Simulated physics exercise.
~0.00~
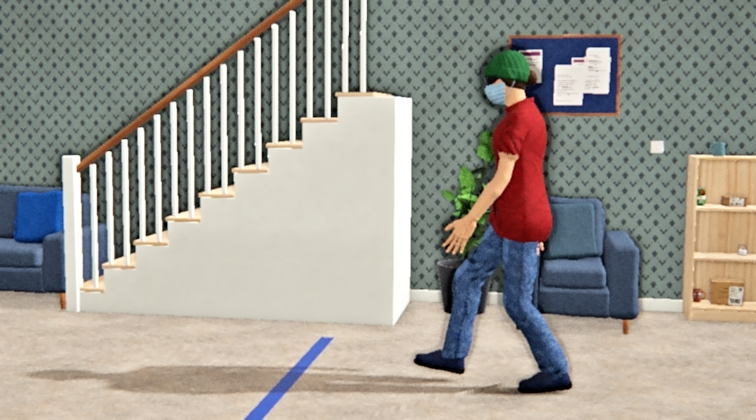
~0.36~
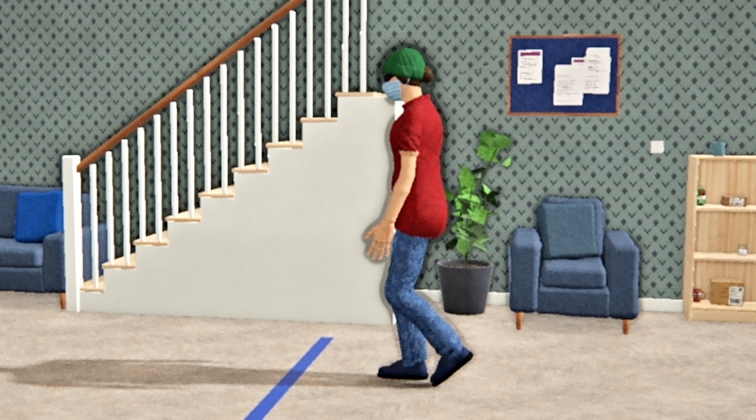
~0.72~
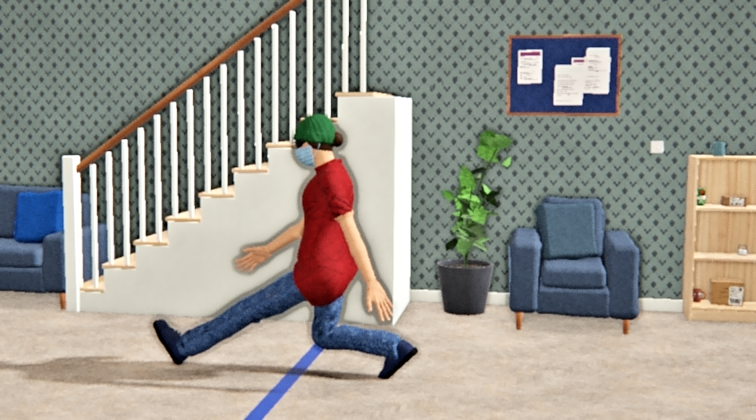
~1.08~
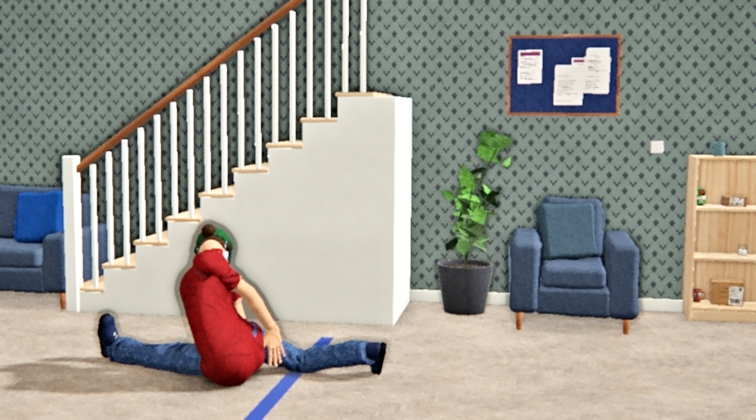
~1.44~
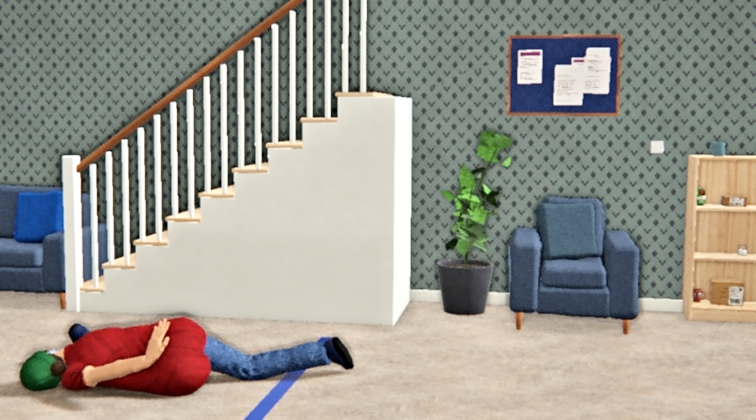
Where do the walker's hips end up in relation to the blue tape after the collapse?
The walker's hips end up past the blue tape, on its left side.
